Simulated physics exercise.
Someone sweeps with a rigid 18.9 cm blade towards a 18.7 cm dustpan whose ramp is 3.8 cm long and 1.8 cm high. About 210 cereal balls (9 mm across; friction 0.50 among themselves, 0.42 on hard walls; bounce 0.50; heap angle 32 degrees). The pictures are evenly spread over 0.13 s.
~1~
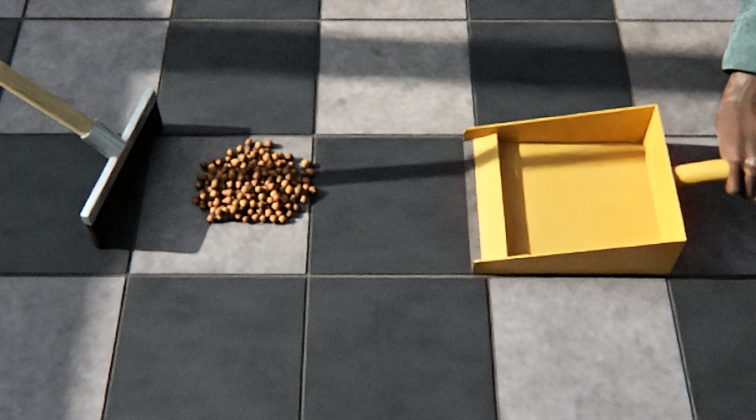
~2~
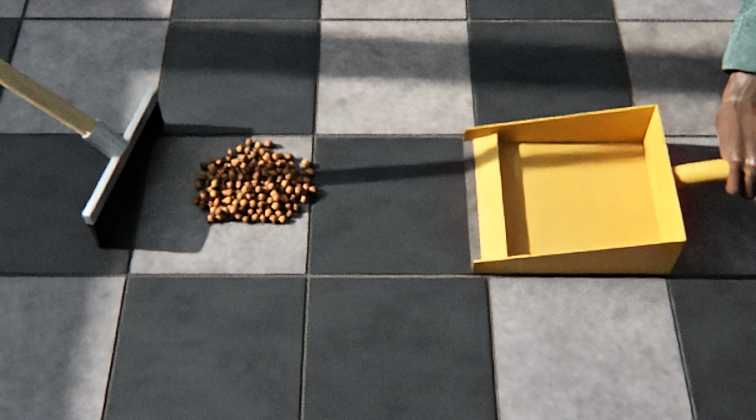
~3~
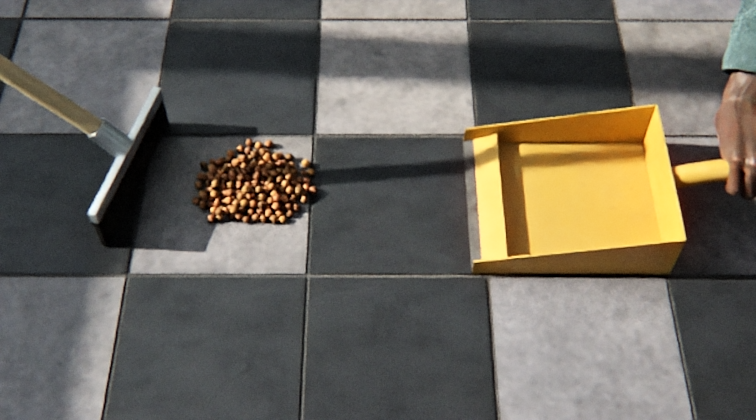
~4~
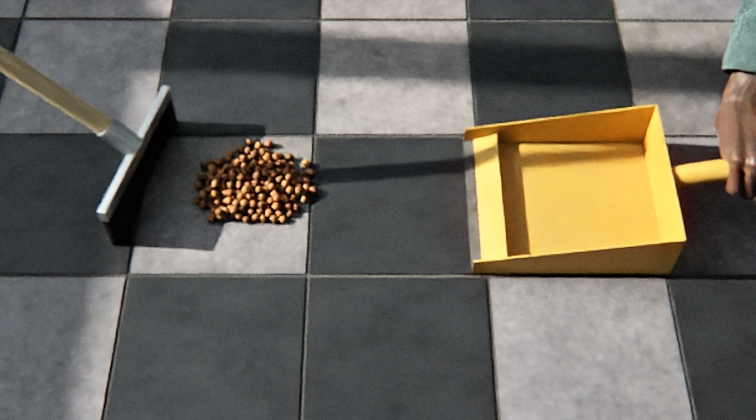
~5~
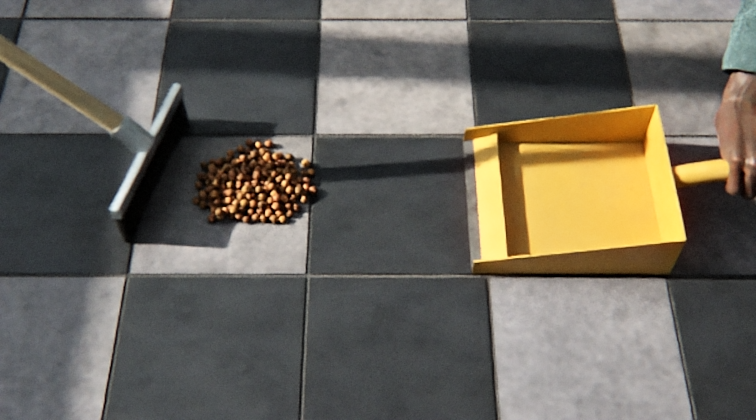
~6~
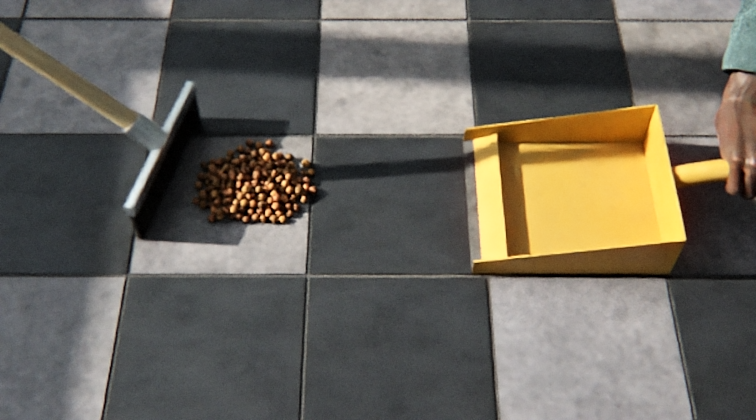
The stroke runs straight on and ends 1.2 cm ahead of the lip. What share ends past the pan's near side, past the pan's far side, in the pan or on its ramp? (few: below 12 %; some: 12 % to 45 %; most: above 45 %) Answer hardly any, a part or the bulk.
Past the pan's near side: Hardly any; past the pan's far side: A part; in the pan or on its ramp: Hardly any.
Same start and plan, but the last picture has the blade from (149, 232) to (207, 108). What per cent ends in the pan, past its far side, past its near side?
Pan 30, far 10, near 25.
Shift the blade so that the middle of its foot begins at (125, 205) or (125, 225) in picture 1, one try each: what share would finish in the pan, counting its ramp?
About 5 and 10 per cent.
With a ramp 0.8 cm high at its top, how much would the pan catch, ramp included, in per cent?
It would be near 5 per cent.
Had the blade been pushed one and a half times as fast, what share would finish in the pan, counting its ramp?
Then about 10 per cent.
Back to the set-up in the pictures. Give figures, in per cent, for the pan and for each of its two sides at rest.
Near side 0; far side 15; pan 5.
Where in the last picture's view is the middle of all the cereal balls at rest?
At about (439, 192).
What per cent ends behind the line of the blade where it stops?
Roughly 35 per cent.
Then, 0.25 s after the last picture, middle of the blade 20 cm from the lip; 0 % over the lip, far side 5 %, near side 0 %.
Then, 0.43 s after the last picture, middle of the blade 9 cm from the lip; 0 % over the lip, far side 15 %, near side 0 %.
Then, 0.72 s after the last picture, middle of the blade 4 cm from the lip; 5 % over the lip, far side 15 %, near side 0 %.
In the end, near side 0 %, far side 15 %, pan 5 %, in front of the lip or behind the blade 80 %.
